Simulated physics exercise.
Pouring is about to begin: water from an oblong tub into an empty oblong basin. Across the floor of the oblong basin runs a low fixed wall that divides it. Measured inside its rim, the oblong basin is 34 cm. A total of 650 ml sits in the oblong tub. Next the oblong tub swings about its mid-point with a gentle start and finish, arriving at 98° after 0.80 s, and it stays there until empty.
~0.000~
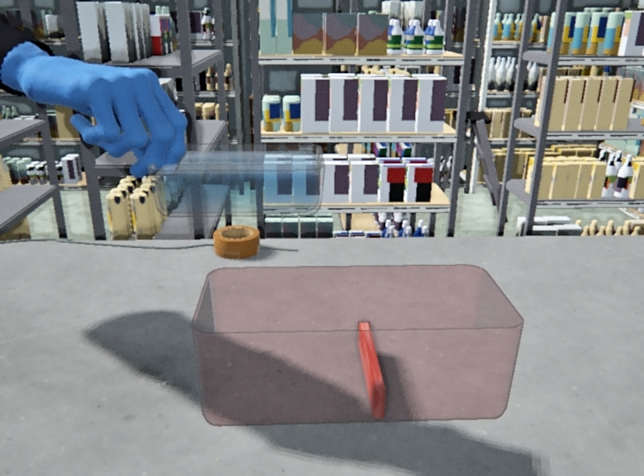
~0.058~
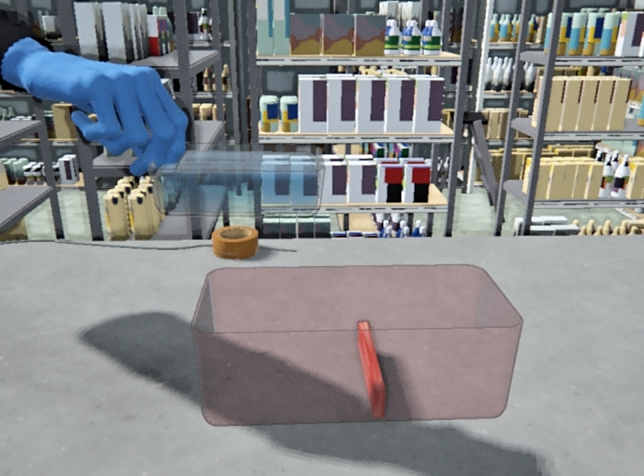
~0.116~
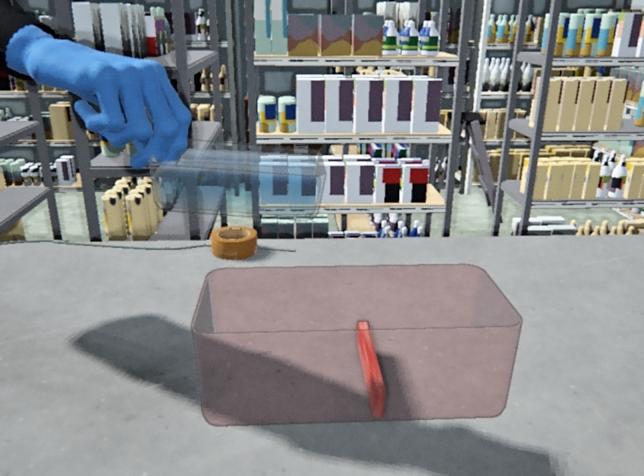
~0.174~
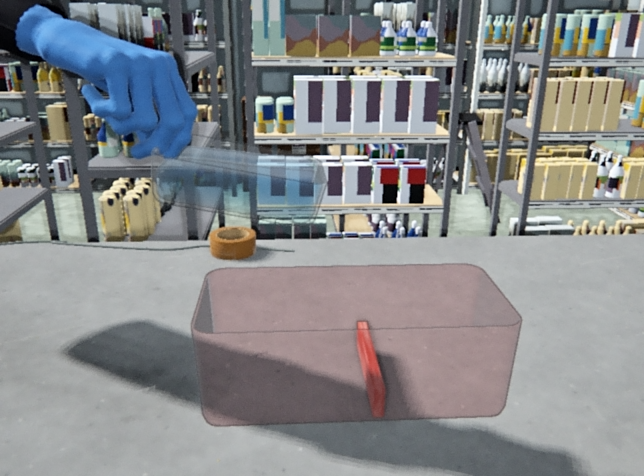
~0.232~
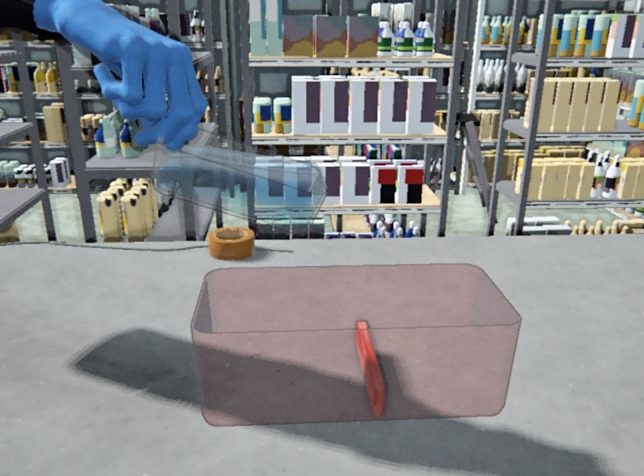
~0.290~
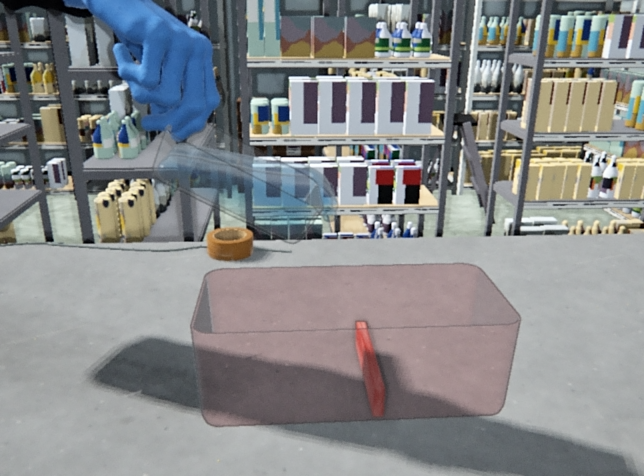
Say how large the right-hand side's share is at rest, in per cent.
Its share is roughly 56 per cent.
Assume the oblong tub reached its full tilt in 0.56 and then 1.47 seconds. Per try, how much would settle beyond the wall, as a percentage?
About 45 %, then about 60 %.
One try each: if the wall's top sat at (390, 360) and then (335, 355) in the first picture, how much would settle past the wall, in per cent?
Around 30 and 75 percent, in that order.
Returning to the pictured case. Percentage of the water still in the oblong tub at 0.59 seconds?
About 5 per cent.
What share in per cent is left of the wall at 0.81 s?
I'd put it near 34 percent.
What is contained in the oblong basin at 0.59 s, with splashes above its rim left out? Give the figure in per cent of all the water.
60 %, roughly.
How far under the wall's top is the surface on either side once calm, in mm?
Left about 28 mm, while the right is about 18 mm.
After 0.59 s the tilt is 83° and 5 per cent is still to pour, 15 is left of the wall and 46 right of it.
After 0.81 s the tilt is 98° and 1 per cent is still to pour, 33 is left of the wall and 57 right of it.
After 1.05 s the tilt is 98° and 0 per cent is still to pour, 37 is left of the wall and 56 right of it.
After 1.30 s the tilt is 98° and 0 per cent is still to pour, 37 is left of the wall and 56 right of it.
In the end 37 per cent lies left of the wall, 56 right of it and 7 outside.
